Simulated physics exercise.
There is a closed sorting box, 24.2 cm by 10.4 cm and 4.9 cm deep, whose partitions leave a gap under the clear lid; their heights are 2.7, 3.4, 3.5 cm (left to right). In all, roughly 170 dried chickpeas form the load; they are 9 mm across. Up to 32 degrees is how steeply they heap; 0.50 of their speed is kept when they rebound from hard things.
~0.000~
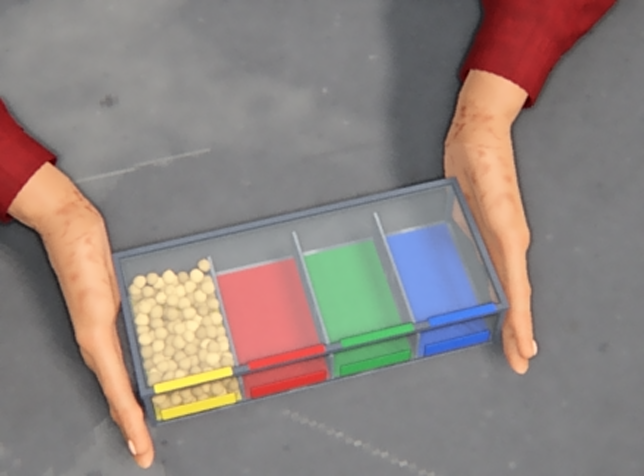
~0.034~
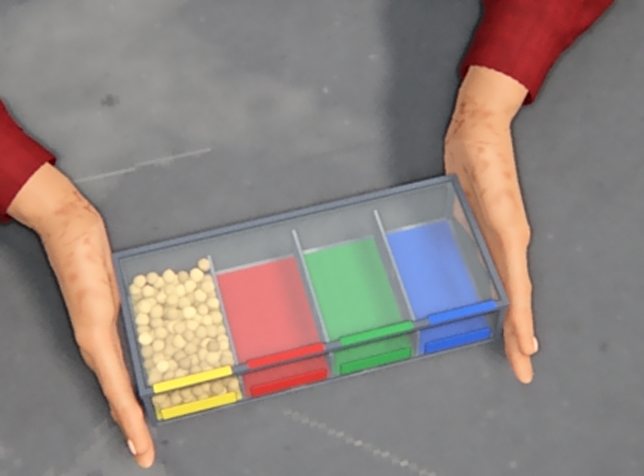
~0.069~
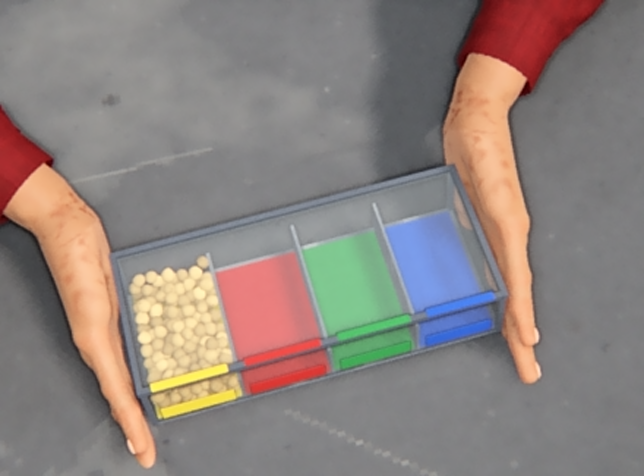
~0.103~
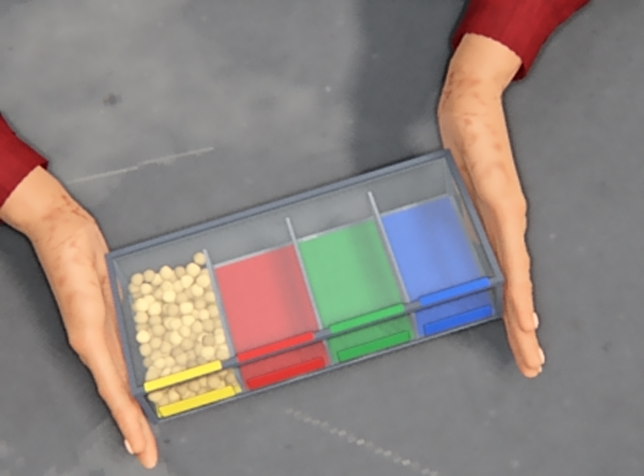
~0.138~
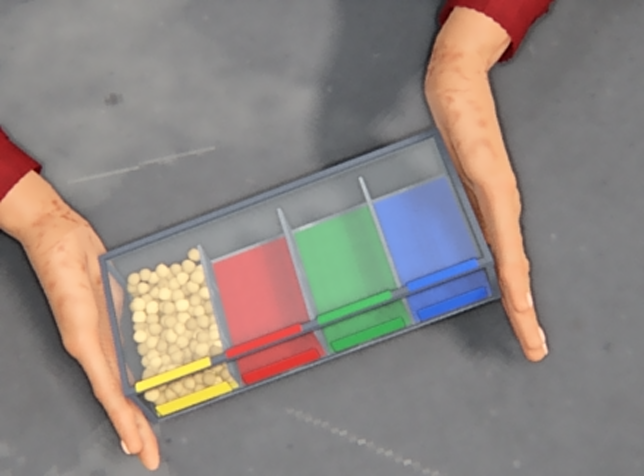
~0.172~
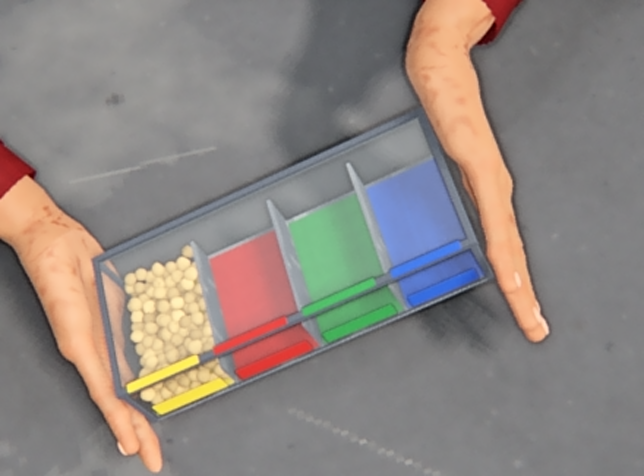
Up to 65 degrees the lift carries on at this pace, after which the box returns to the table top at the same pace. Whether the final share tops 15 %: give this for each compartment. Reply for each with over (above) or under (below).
Red compartment - under, blue compartment - under, green compartment - under, yellow compartment - over.
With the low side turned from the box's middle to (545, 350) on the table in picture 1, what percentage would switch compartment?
Estimate: Some 40 per cent.
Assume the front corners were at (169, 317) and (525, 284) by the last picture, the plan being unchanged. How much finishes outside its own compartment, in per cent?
Then around 45 percent would end up out of place.
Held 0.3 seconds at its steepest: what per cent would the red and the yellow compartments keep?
Then red keeps 0% and yellow keeps 100%.
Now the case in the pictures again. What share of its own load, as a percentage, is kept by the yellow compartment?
Roughly 100 per cent.
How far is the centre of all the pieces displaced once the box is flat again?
It moves around 1.0 centimetres.
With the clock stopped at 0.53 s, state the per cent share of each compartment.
Red = 0, blue = 0, green = 0, yellow = 100 (percent).
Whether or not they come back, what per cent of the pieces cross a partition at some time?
That share comes to about 0 per cent.
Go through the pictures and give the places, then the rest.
In the first picture, box tilt 0 degrees, front corners at (146, 391) and (501, 305); yellow 100 %.
In the second picture, box tilt 1 degrees, front corners at (146, 390) and (501, 302).
In the third picture, box tilt 4 degrees, front corners at (143, 390) and (500, 293), lowest corner left back.
In the fourth picture, box tilt 8 degrees, front corners at (137, 390) and (496, 278), lowest corner left back.
In the fifth picture, box tilt 14 degrees, front corners at (129, 390) and (485, 259), lowest corner left back.
In the sixth picture, box tilt 20 degrees, front corners at (122, 391) and (469, 240), lowest corner left back; yellow 100 %. Its pace works out near 180 degrees a second.
Then, at 0.53 s, tilt 63 degrees; yellow 100 %.
After 0.76 s, tilt 25 degrees; yellow 100 %.
After 1.11 s, tilt 0 degrees; yellow 100 %.
In the end, at 1.6 s, red 0 %, blue 0 %, green 0 %, yellow 100 %.
